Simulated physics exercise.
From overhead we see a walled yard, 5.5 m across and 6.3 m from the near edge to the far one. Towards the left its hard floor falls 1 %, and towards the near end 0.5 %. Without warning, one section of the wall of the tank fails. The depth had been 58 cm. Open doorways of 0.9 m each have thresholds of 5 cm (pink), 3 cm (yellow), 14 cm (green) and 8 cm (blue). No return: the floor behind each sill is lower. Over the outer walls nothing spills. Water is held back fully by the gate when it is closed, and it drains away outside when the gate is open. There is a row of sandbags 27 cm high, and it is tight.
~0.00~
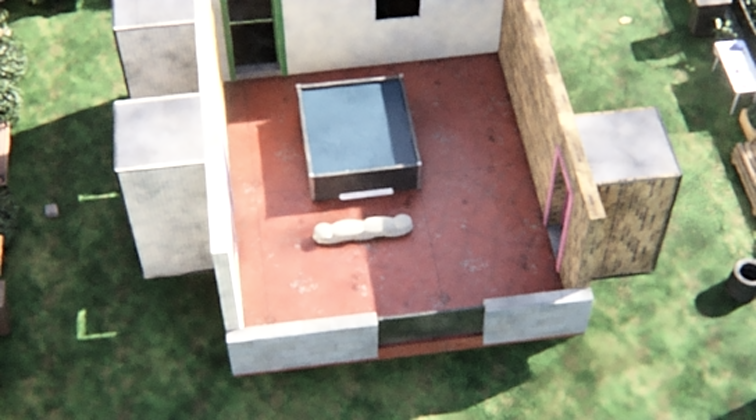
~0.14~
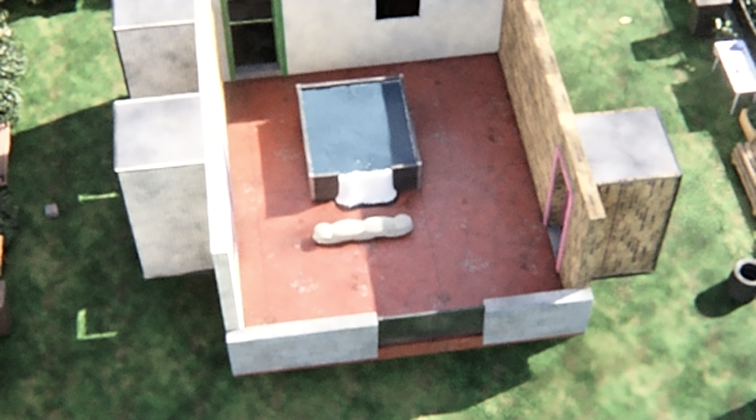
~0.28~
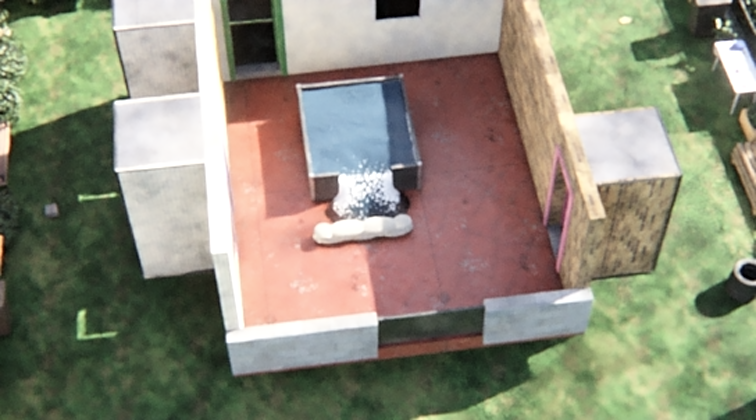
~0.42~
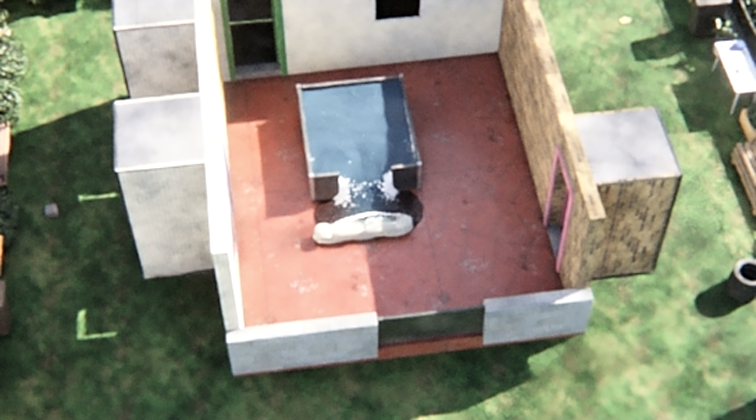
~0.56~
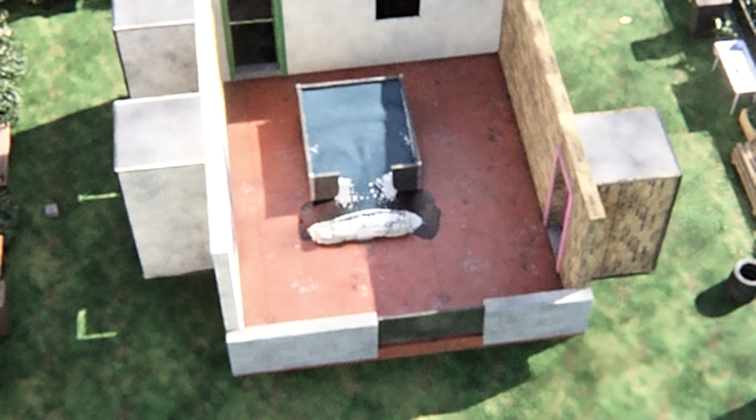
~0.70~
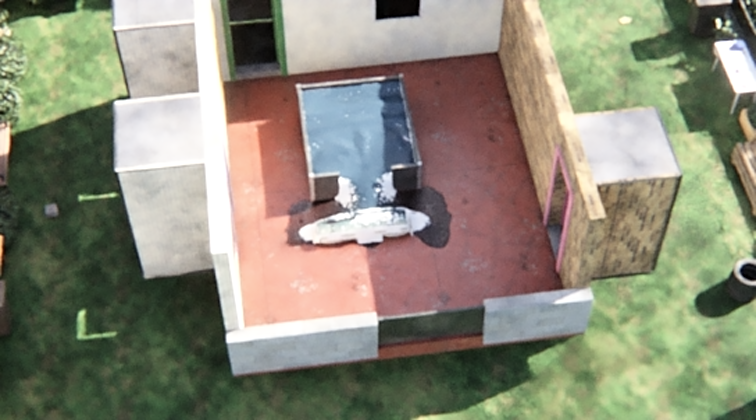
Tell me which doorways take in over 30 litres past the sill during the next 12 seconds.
The pink door tops the limit; the yellow door tops the limit; the green door never tops the limit; the blue door tops the limit.
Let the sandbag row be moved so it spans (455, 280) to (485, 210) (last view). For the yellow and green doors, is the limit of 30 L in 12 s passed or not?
So the yellow door comes out too high while the green door comes out low enough.
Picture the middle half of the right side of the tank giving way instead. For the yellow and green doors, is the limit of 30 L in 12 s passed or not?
Compared with the limit, yellow is higher and green is lower.
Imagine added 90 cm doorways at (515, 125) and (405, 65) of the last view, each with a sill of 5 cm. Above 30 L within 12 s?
Order as listed: Respected and respected.
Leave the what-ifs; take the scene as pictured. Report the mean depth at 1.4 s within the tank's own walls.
The mean depth is around 43 cm.
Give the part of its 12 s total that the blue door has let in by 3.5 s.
Some 50 in a hundred.
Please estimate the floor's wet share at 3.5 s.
Close to 60 in a hundred.
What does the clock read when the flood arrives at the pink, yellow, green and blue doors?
The front reaches pink at 1.8 s, yellow at 2.4 s, green at 3.2 s, blue at 1.2 s.
After 1.4 s water covers 30 % of the floor and is deepest (47 cm) near (366, 226); pink door not reached, yellow door not reached, green door not reached, blue door 12 cm at the sill, 0 L in.
After 2.2 s water covers 65 % of the floor and is deepest (42 cm) near (366, 226); pink door 10 cm at the sill, 5 L in, yellow door not reached, green door not reached, blue door 13 cm at the sill, 44 L in.
After 3.5 s water covers 60 % of the floor and is deepest (28 cm) near (366, 226); pink door 10 cm at the sill, 32 L in, yellow door 3 cm at the sill, 0 L in, green door 7 cm at the sill, 0 L in, blue door 16 cm at the sill, 114 L in.
After 7.0 s water covers 95 % of the floor and is deepest (17 cm) near (366, 226); pink door 7 cm at the sill, 58 L in, yellow door 5 cm at the sill, 20 L in, green door 8 cm at the sill, 0 L in, blue door 12 cm at the sill, 188 L in.
After 12.0 s water covers 95 % of the floor and is deepest (12 cm) near (228, 150); pink door 5 cm at the sill, 61 L in, yellow door 9 cm at the sill, 87 L in, green door 8 cm at the sill, 0 L in, blue door 9 cm at the sill, 224 L in.
